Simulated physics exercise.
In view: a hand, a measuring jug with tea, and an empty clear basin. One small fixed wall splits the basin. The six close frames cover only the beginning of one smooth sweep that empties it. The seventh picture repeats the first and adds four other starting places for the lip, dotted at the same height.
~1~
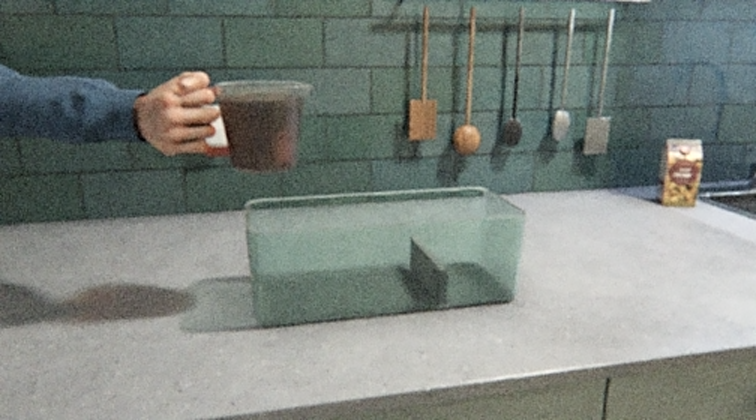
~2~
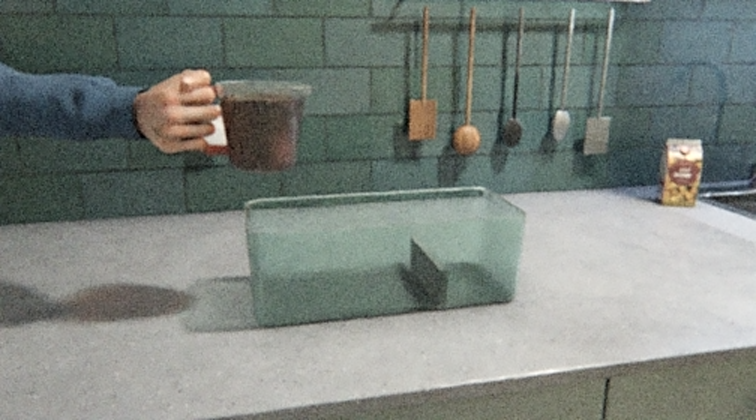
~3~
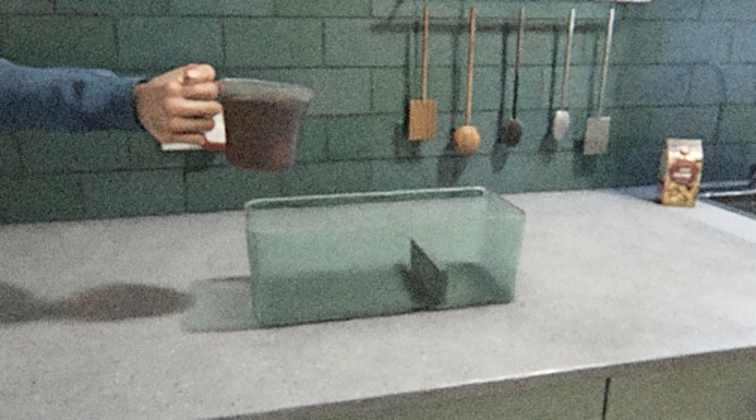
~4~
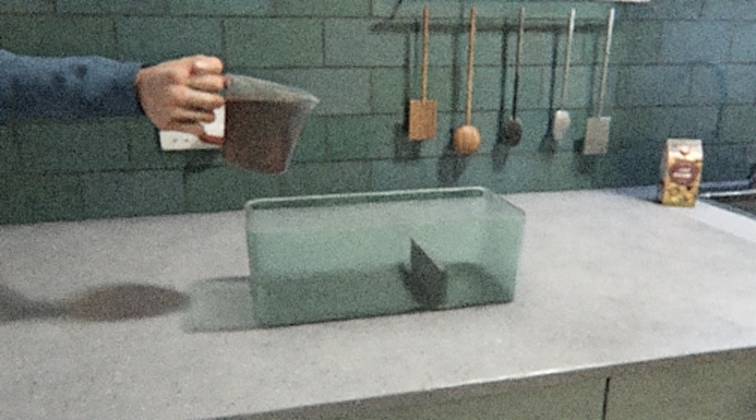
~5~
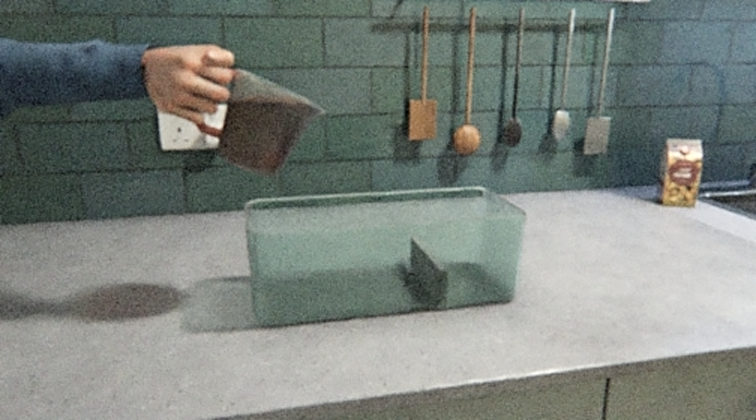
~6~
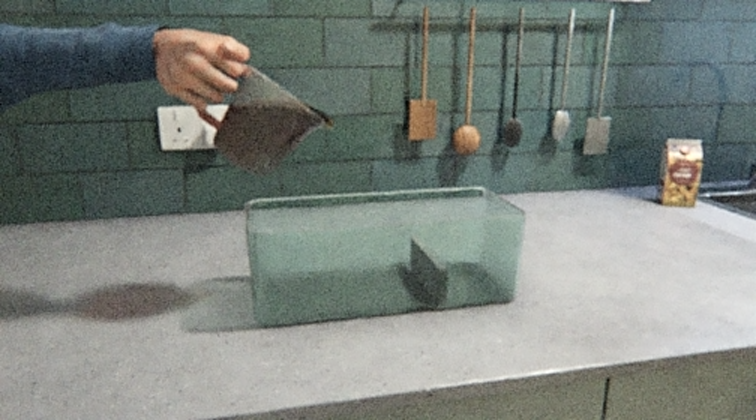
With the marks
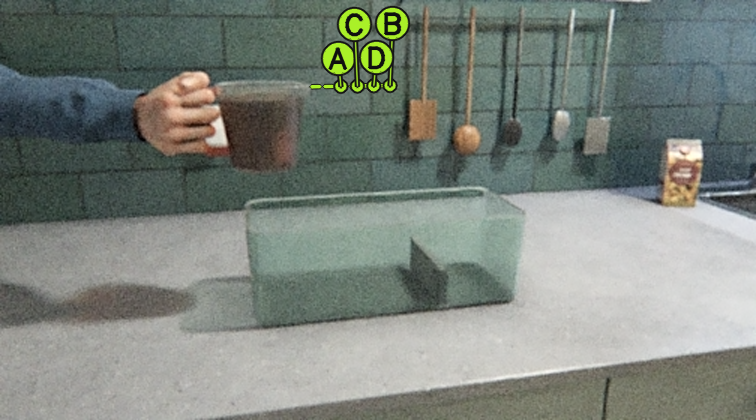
Hand tilting a measuring jug of tea rightward above an empty clear basin on a kitchen counter, tea reaching over the lip.
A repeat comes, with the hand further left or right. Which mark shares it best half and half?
The best dot is B.
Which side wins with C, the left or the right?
The left side.
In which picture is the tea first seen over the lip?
In picture 6.
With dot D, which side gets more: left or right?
The left one.
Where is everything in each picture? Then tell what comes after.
Upright, lip at (311, 86); basin from (255, 324) to (515, 297); top of the wall at (427, 251); nothing has left yet, in the first frame.
Upright, lip at (313, 88); nothing has left yet, in the second frame.
Tipped about 7°, lip at (316, 92); nothing has left yet, in the third frame.
Tipped about 15°, lip at (320, 100); nothing has left yet, in the fourth frame.
Tipped about 25°, lip at (323, 111); nothing has left yet, in the fifth frame.
Tipped about 37°, lip at (325, 124); tea is over the lip, down to (329, 126), in the sixth frame.
On the marked copy, A at (340, 86); B at (390, 85); C at (357, 86); D at (373, 85).
With A, about 95 % ends left of the wall and 4 % right of it.
With B, about 50 % ends left of the wall and 49 % right of it.
With C, about 92 % ends left of the wall and 5 % right of it; 4 % is lost outside.
With D, about 83 % ends left of the wall and 16 % right of it.
